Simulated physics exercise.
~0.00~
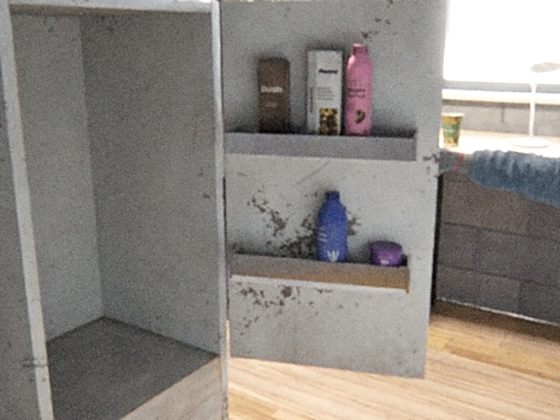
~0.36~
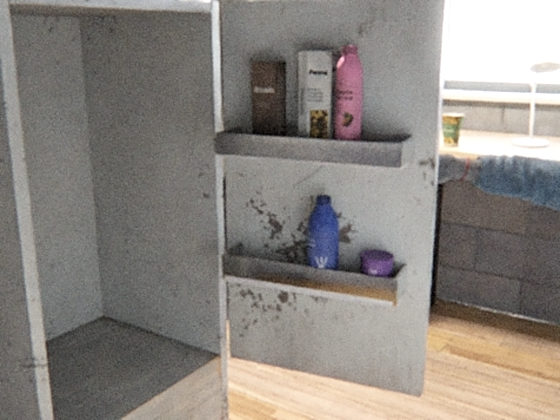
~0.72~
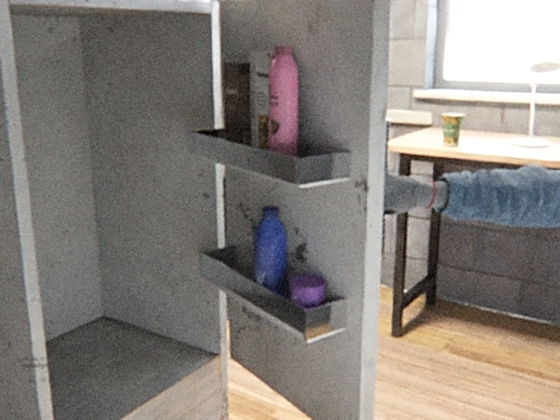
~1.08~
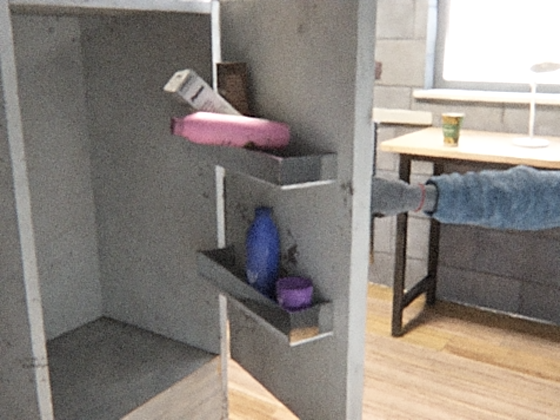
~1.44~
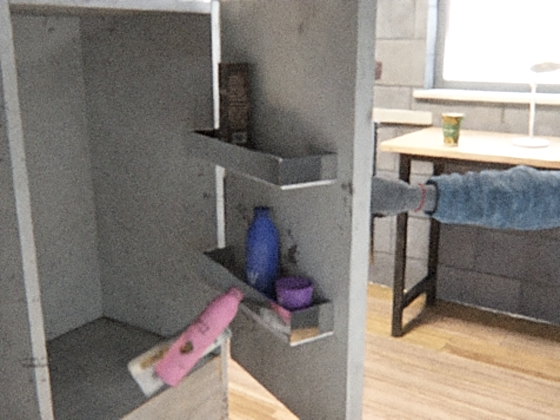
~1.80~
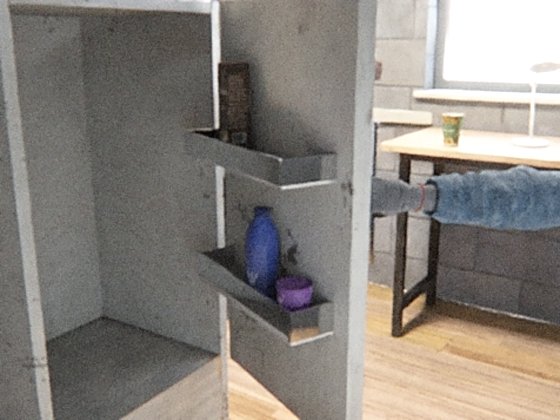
At the start, a worn grey locker door stands open, with a brown carton, a white carton and a pink bottle on its upper rack and a blue bottle and a purple tin on the lower one. The door swings to the left, and a sleeved arm comes into view behind it at the right. As the door stops partway, the pink bottle topples onto its side over the rail and the white carton tilts. Both drop past the lower rack and fall out of sight. The door stays still, with the brown carton, blue bottle and purple tin remaining in their racks.
